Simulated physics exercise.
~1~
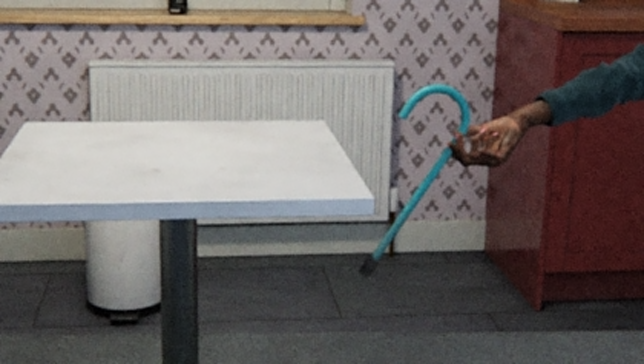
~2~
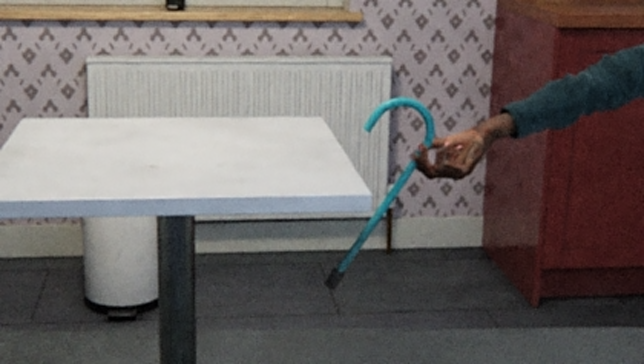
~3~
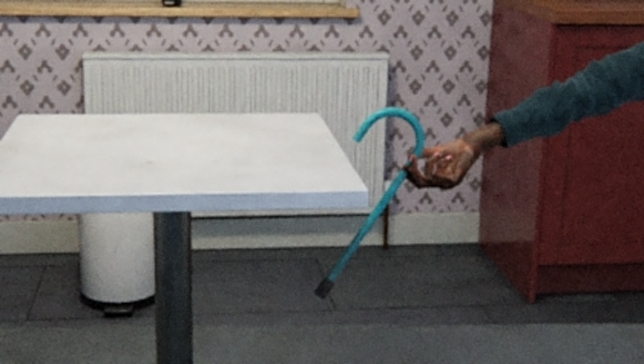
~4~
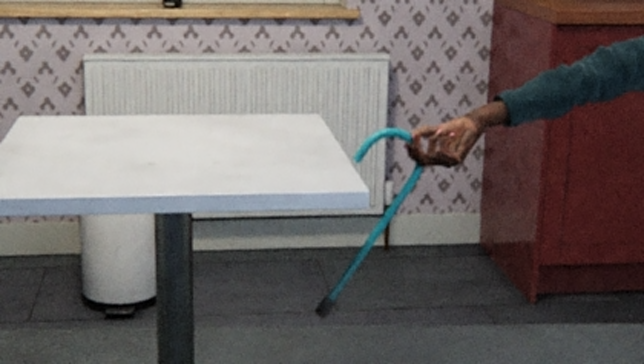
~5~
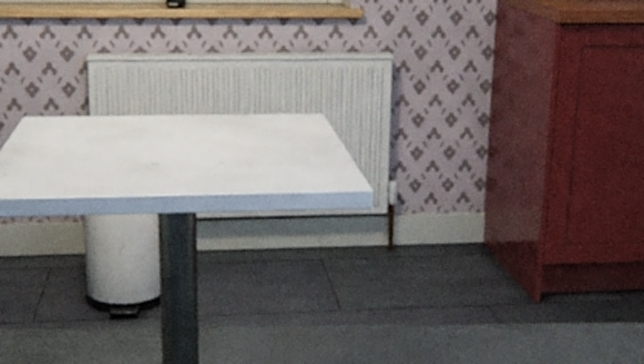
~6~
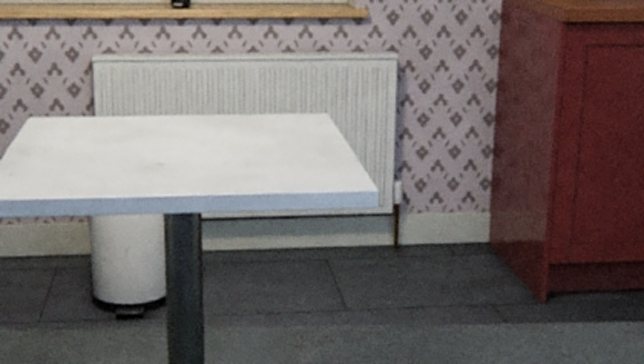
At the start, a hand reaching in from the right holds a turquoise cane by its upper part, beside a white table in front of a radiator. The hand carries the cane left towards the right edge of the table, its dark tip slanting down to the left. The arm then lowers it a little, bringing the curved handle down to the table's edge. After that, both the hand and the cane are gone from view. At the end, the table stands as before with its top bare, and no cane hangs from its edge.
